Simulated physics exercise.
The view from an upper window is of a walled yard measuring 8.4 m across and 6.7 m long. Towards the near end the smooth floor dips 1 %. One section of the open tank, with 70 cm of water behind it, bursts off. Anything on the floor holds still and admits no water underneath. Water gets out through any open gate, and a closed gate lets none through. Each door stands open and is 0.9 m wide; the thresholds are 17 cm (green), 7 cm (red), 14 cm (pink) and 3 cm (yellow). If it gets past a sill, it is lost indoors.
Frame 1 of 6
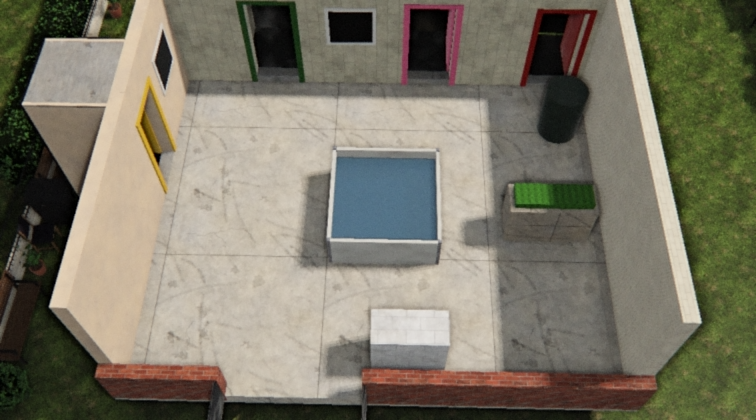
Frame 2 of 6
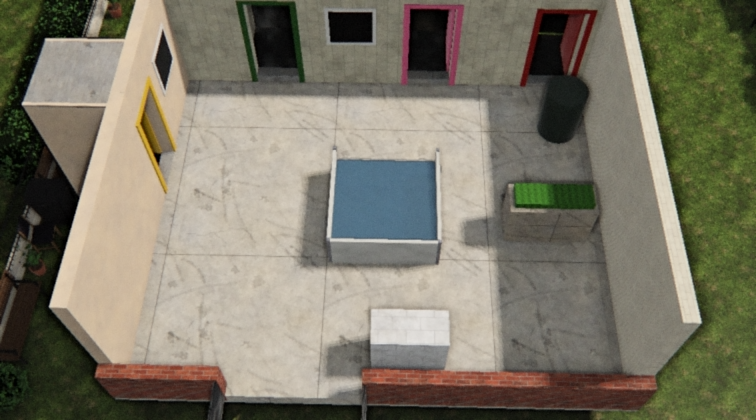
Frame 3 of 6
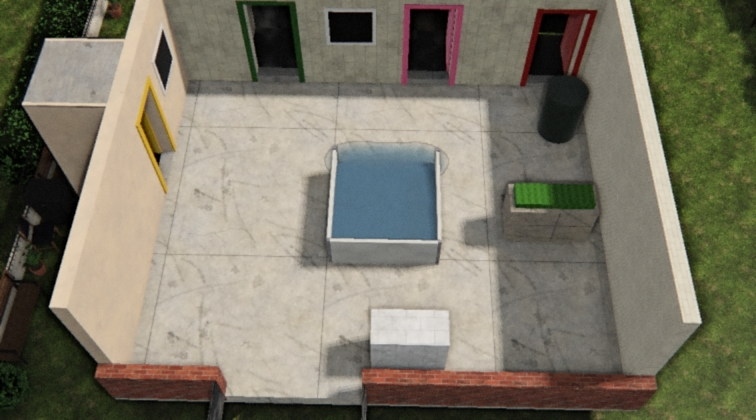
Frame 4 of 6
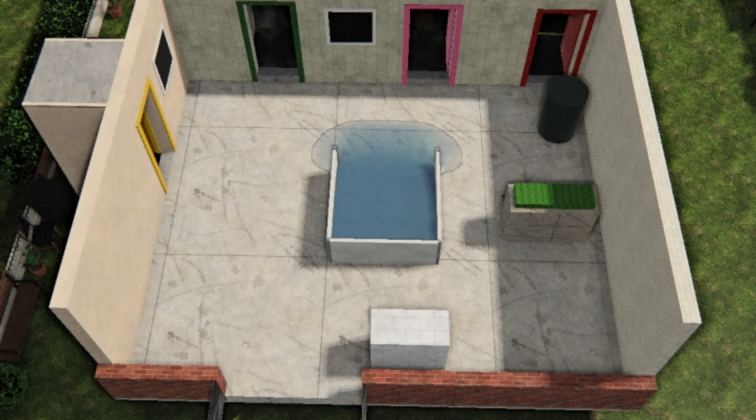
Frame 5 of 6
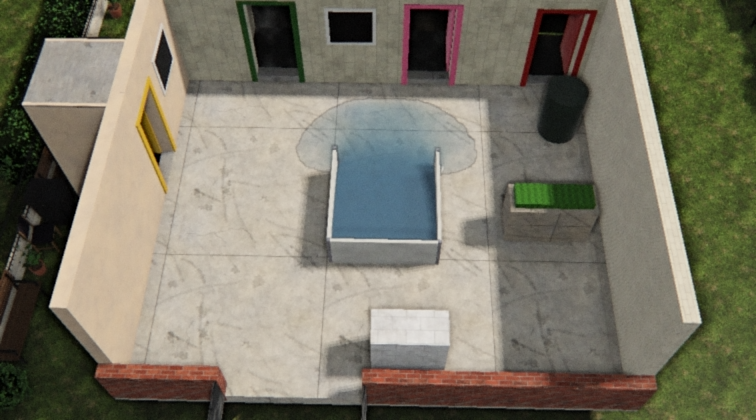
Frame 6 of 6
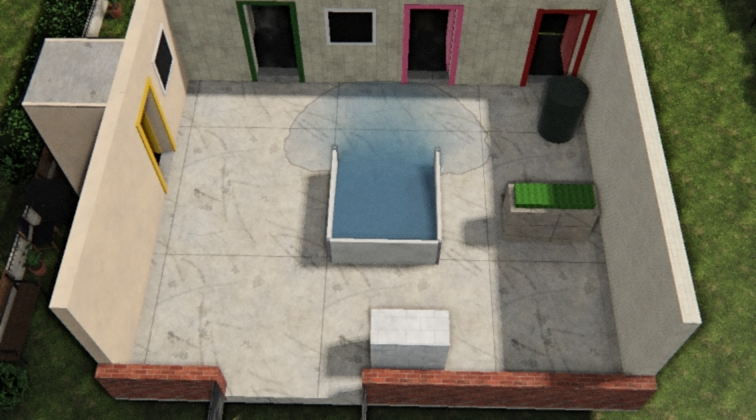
A walled yard with a pale concrete floor, seen from high above, holds an open tank of blue water at its centre, with green, pink and red doorways along the far wall and a yellow one at left. A dark barrel and a green-topped block stand at right, a pale block nearer. The tank's far side gives way, and water spreads outward across the floor in a widening, rounded sheet while the view stays still.
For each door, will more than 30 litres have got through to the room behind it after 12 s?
Outcome: Green door: Less than stated; red door: More than stated; pink door: More than stated; yellow door: More than stated.
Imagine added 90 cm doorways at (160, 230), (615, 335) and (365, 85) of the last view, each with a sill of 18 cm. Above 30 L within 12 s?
Door 1: Lower; door 2: Lower; door 3: Higher.
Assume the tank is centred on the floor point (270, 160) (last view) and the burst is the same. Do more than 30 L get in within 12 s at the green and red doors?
Green gets more than that, red gets no more than that.
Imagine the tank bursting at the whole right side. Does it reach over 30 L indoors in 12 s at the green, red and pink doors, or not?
Then green does not exceed it, red exceeds it, pink does not exceed it.
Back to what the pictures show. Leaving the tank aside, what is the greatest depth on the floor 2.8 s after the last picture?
Max depth: About 30 centimetres.
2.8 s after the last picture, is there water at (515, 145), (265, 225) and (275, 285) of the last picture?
Respectively: Got hit, was missed, was missed.
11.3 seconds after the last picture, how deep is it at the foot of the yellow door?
The mean depth is around 3.5 cm.
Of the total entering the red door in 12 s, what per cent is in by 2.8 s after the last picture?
Share by then: ~ 10 %.
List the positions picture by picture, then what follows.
Still water, 70 cm deep, in the open tank at (385, 196), in the first frame.
Water pours out on the open tank's far side and has run 1.1 m, to a hidden place; typically 9 cm deep outside, 70 cm at the open tank's back, in the second frame.
The front is at (442, 155), 1.2 m from the gap on the open tank's far side; 1.3 m2 of floor is under water; 70 cm left at the back of the open tank, in the third frame.
The front is at (450, 141), 1.6 m from the gap on the open tank's far side; 3.0 m2 of floor is under water; 69 cm left at the back of the open tank, in the fourth frame.
The front is at (446, 115), 2.0 m from the gap on the open tank's far side; 5.0 m2 of floor is under water; 60 cm left at the back of the open tank, in the fifth frame.
The front is at (423, 84), 2.5 m from the gap on the open tank's far side; 7.1 m2 of floor is under water; 59 cm left at the back of the open tank, in the sixth frame.
Then, 0.7 s after the last picture water covers 20 % of the floor and is deepest (40 cm) near (381, 90); green door 11 cm at the sill, 0 L in, red door not reached, pink door 33 cm at the sill, 47 L in, yellow door not reached.
Then, 1.5 s after the last picture water covers 25 % of the floor and is deepest (33 cm) near (381, 97); green door 18 cm at the sill, 0 L in, red door 9 cm at the sill, 0 L in, pink door 31 cm at the sill, 131 L in, yellow door not reached.
Then, 2.8 s after the last picture water covers 40 % of the floor and is deepest (30 cm) near (577, 107); green door 10 cm at the sill, 1 L in, red door 13 cm at the sill, 12 L in, pink door 17 cm at the sill, 189 L in, yellow door 9 cm at the sill, 1 L in.
Then, 6.3 s after the last picture water covers 75 % of the floor and is deepest (14 cm) near (128, 379); green door 4 cm at the sill, 1 L in, red door 9 cm at the sill, 119 L in, pink door 4 cm at the sill, 193 L in, yellow door 6 cm at the sill, 49 L in.
Then, 11.3 s after the last picture water covers 90 % of the floor and is deepest (9 cm) near (383, 385); green door 2 cm at the sill, 1 L in, red door 4 cm at the sill, 121 L in, pink door 2 cm at the sill, 193 L in, yellow door 3 cm at the sill, 61 L in.
